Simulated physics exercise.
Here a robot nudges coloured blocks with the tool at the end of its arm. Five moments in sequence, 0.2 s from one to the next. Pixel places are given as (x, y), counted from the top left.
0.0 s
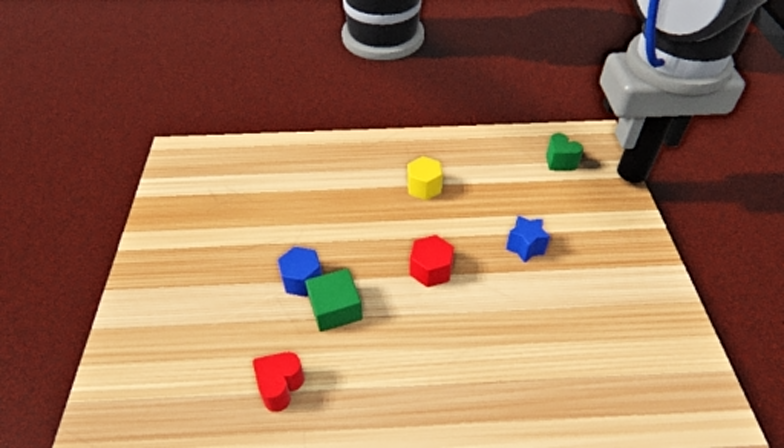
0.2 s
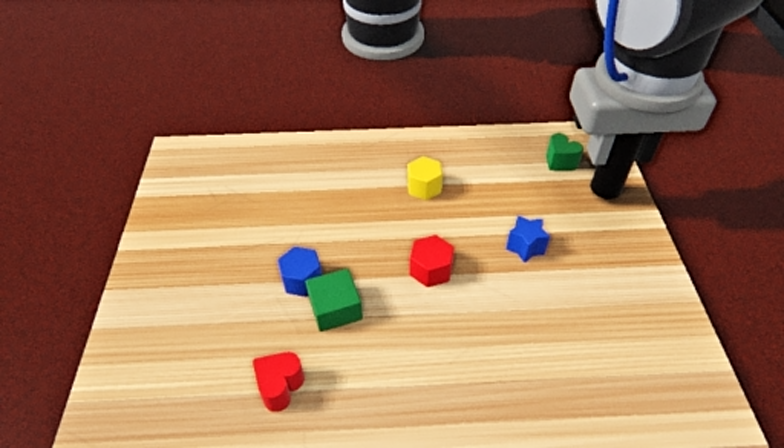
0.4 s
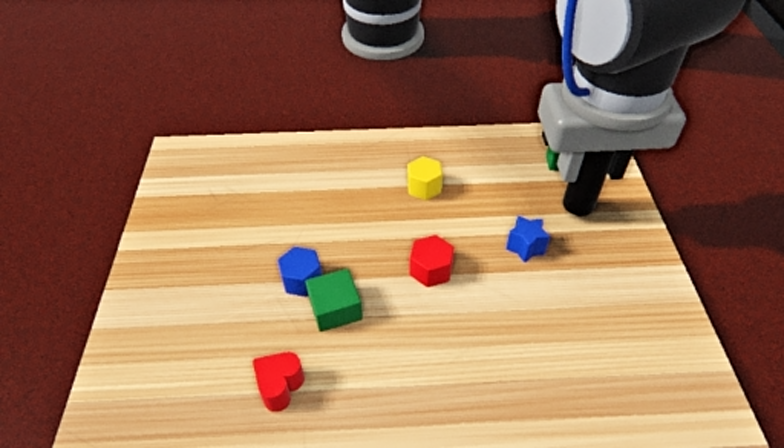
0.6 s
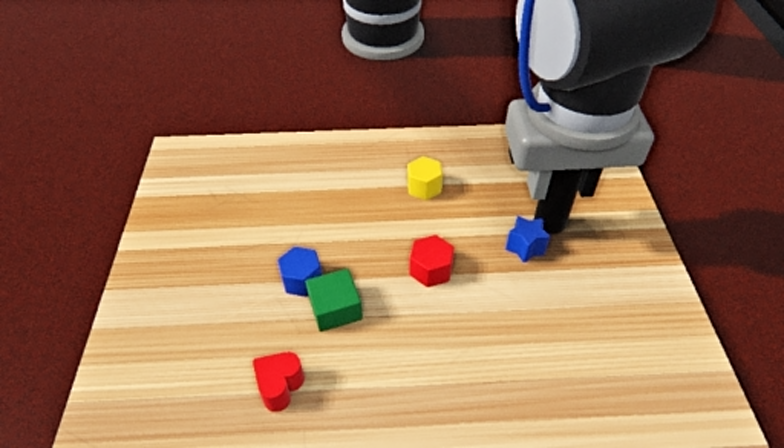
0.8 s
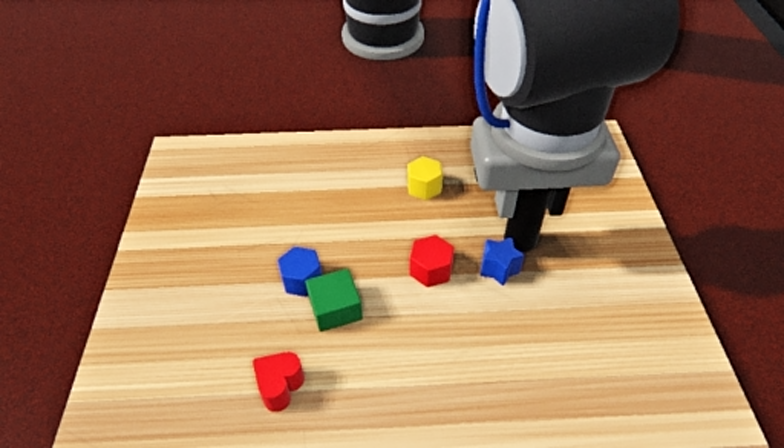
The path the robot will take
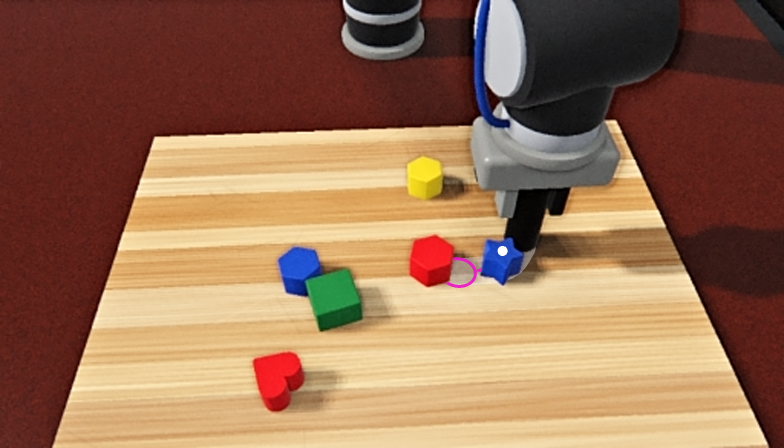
In the video, a robot arm moves its black tool down and left across a wooden board of coloured blocks, passing the green heart, then nudges the blue star a short way toward the red hexagonal block.
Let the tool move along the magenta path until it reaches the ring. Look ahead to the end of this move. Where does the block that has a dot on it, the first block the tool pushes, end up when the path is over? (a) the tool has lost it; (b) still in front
a (the tool has lost it)
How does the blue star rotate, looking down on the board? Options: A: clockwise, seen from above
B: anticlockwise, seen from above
It's B.
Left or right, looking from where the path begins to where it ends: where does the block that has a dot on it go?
It shifts leftward.
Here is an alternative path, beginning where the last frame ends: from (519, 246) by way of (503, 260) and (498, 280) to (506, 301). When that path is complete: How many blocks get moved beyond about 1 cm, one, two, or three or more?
I'm going with one.
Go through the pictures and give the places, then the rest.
Lower end of the tool (632, 173), tops of blocks, red hexagonal block (432, 251), blue star (530, 229), in the first frame.
Tool (606, 189), blocks as before, in the second frame.
Tool (578, 205), blocks as before, in the third frame.
Tool (550, 222), blocks as before, in the fourth frame.
Tool (520, 240), red hexagonal block (432, 251), blue star (503, 251), in the fifth frame.
The drawn path runs from (519, 246) through (507, 263) and (484, 270) to (458, 272); the dot is on the blue star.
On the path given first. Halfway along, tool (498, 262); blue star (484, 276), turned 20° anticlockwise.
At the end, tool (459, 266); red hexagonal block (421, 252); blue star (471, 281), turned 75° anticlockwise.
